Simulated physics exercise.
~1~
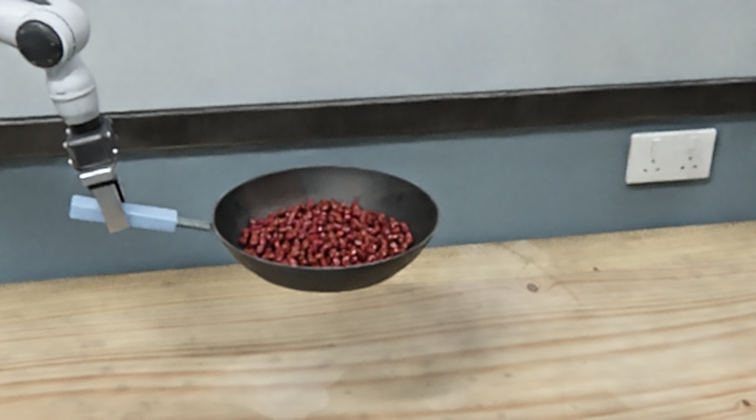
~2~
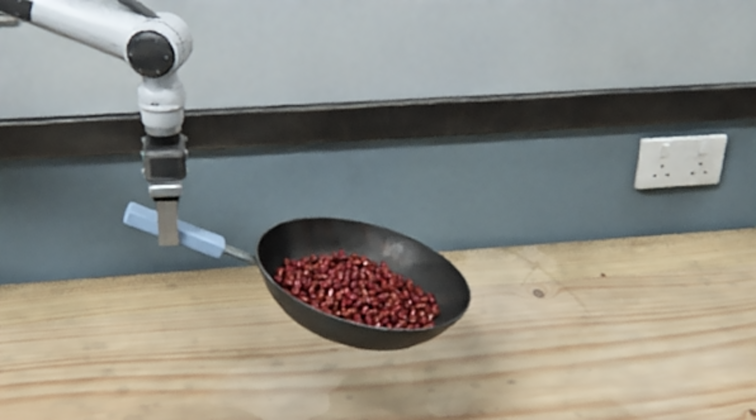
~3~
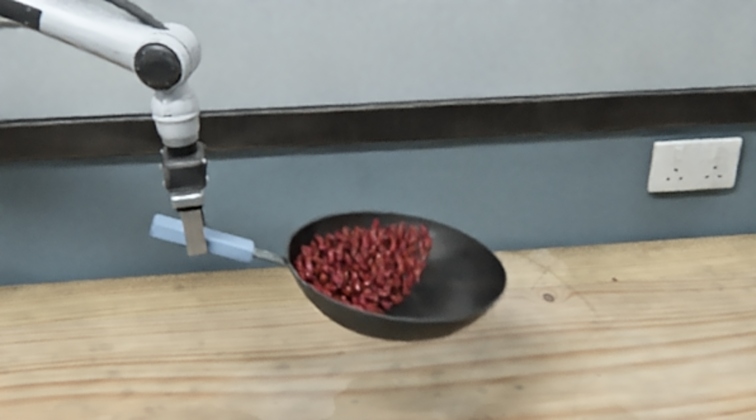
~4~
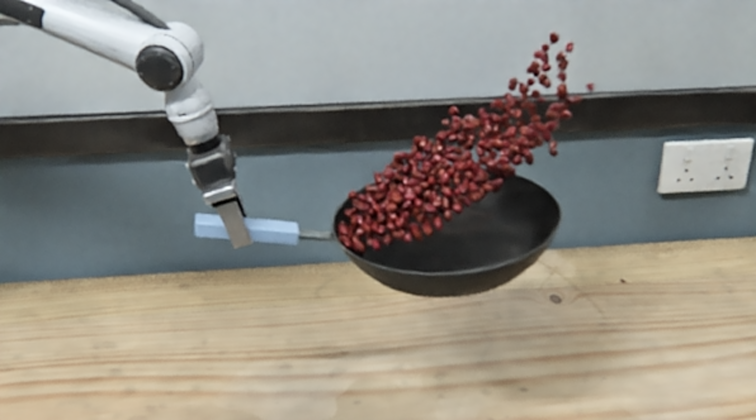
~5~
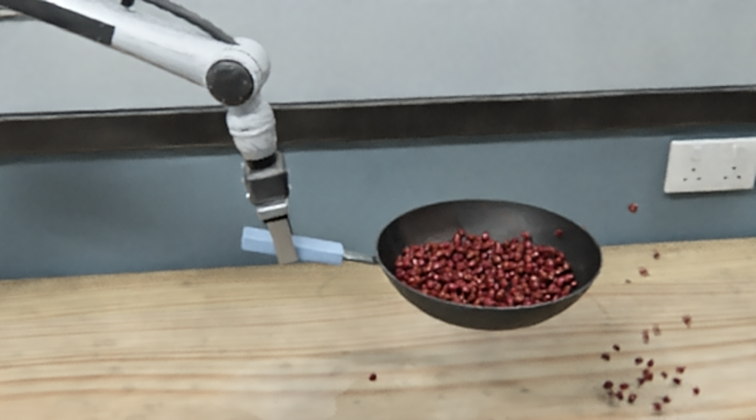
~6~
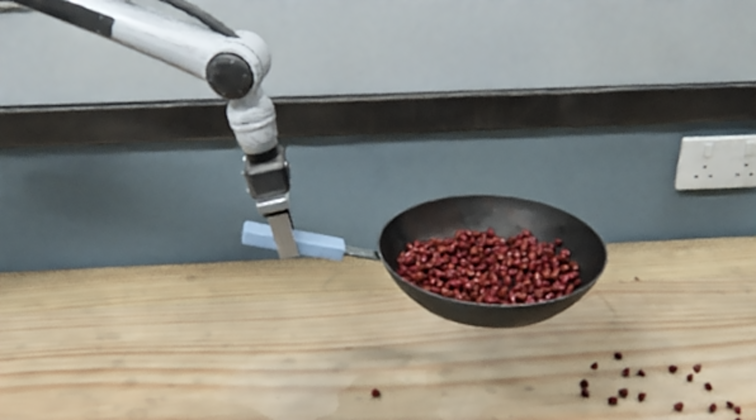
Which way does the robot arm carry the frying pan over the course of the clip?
It carries the frying pan toward the right, from left of the middle of the view to right of it.
A pale wooden tabletop stands before a blue-grey wall with a dark rail and a white socket at the right, seen from the front and slightly above. A white and black robot arm at the left grips the light blue handle of a dark frying pan heaped with dark red beans. The arm carries the pan right and down, its far side dipping, then levels it as the beans bunch toward the handle. The beans fly up and right in a long spray. Most land back in the pan, while a small number end scattered on the table, mainly at the lower right.
